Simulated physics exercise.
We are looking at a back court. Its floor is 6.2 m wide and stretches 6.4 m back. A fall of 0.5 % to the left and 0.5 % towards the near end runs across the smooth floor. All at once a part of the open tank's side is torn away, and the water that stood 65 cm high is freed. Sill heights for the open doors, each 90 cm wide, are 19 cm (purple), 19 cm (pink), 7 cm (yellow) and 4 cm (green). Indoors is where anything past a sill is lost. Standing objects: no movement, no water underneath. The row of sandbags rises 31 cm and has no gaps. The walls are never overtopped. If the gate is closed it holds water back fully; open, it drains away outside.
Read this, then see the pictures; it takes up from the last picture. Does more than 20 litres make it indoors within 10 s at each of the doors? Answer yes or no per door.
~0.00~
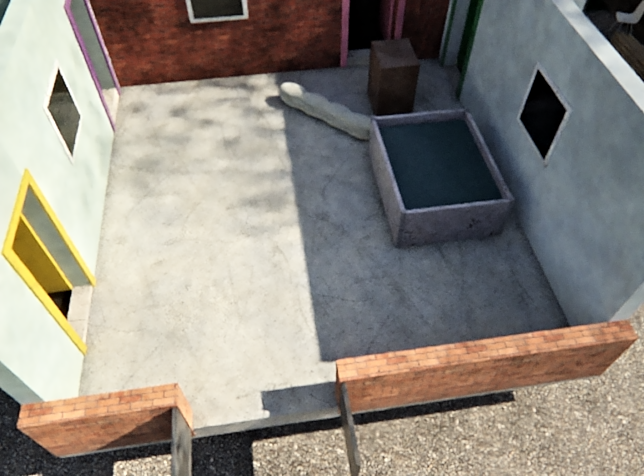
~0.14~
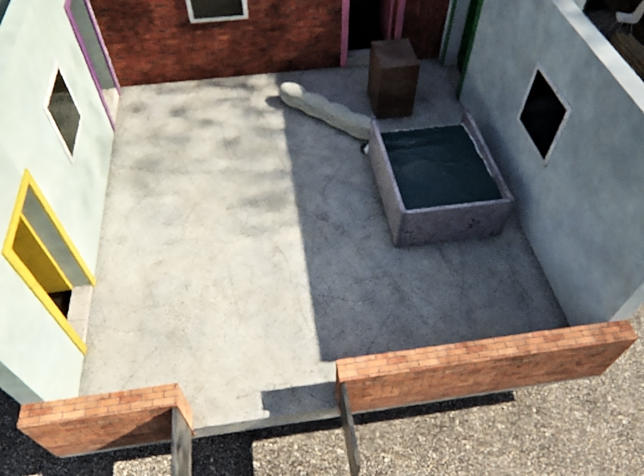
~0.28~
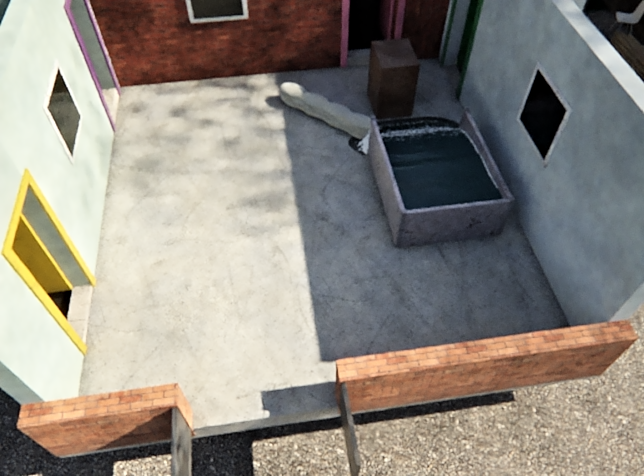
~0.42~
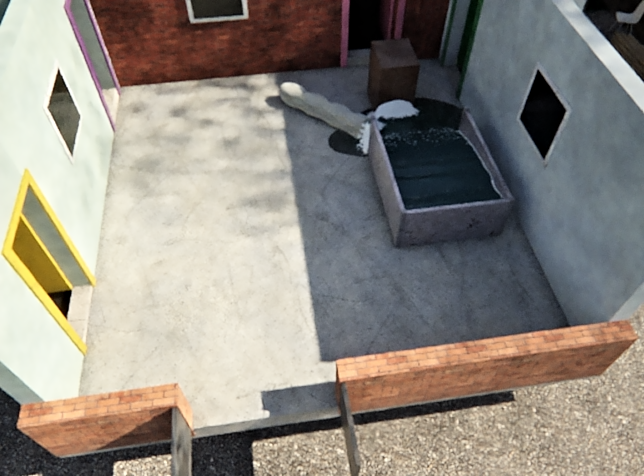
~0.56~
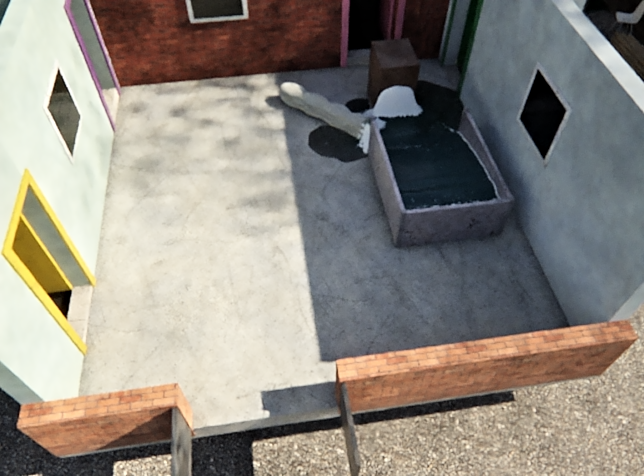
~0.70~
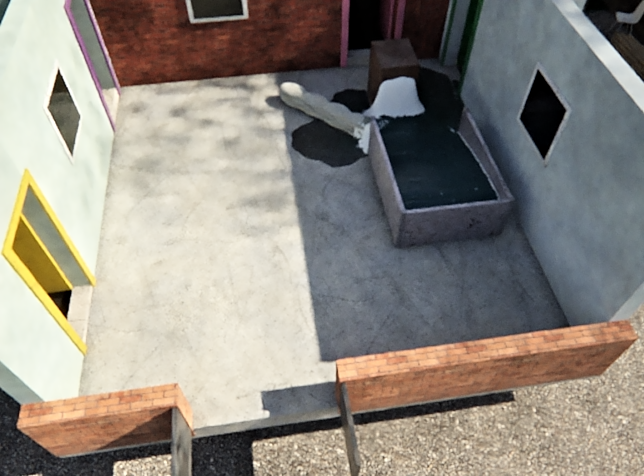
Purple door, no; pink door, no; yellow door, no; green door, yes.
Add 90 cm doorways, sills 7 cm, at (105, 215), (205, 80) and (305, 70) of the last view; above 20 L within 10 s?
Result in order - not enough, not enough, more than that.
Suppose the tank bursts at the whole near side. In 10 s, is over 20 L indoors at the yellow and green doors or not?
Against that limit: Yellow above, green below.
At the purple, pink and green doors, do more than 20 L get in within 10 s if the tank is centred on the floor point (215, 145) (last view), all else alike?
Then: Purple over, pink not over, green over.
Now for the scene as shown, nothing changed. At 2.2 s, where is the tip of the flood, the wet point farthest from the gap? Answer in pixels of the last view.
Somewhere near pixel (207, 82).
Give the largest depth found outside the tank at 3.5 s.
About 22 cm.
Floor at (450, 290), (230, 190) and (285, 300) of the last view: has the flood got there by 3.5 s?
In that order: Still dry, under water, dry.
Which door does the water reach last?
The yellow door.
After 1.4 s water covers 20 % of the floor and is deepest (44 cm) near (396, 127); purple door not reached, pink door 6 cm at the sill, 0 L in, yellow door not reached, green door 17 cm at the sill, 16 L in.
After 2.2 s water covers 30 % of the floor and is deepest (37 cm) near (428, 61); purple door not reached, pink door 15 cm at the sill, 0 L in, yellow door not reached, green door 19 cm at the sill, 70 L in.
After 3.5 s water covers 35 % of the floor and is deepest (22 cm) near (302, 79); purple door 12 cm at the sill, 0 L in, pink door 14 cm at the sill, 1 L in, yellow door not reached, green door 13 cm at the sill, 141 L in.
After 6.0 s water covers 55 % of the floor and is deepest (13 cm) near (459, 106); purple door 11 cm at the sill, 1 L in, pink door 10 cm at the sill, 1 L in, yellow door 2 cm at the sill, 0 L in, green door 10 cm at the sill, 201 L in.
After 10.0 s water covers 80 % of the floor and is deepest (9 cm) near (75, 425); purple door 6 cm at the sill, 1 L in, pink door 6 cm at the sill, 1 L in, yellow door 3 cm at the sill, 0 L in, green door 6 cm at the sill, 248 L in.
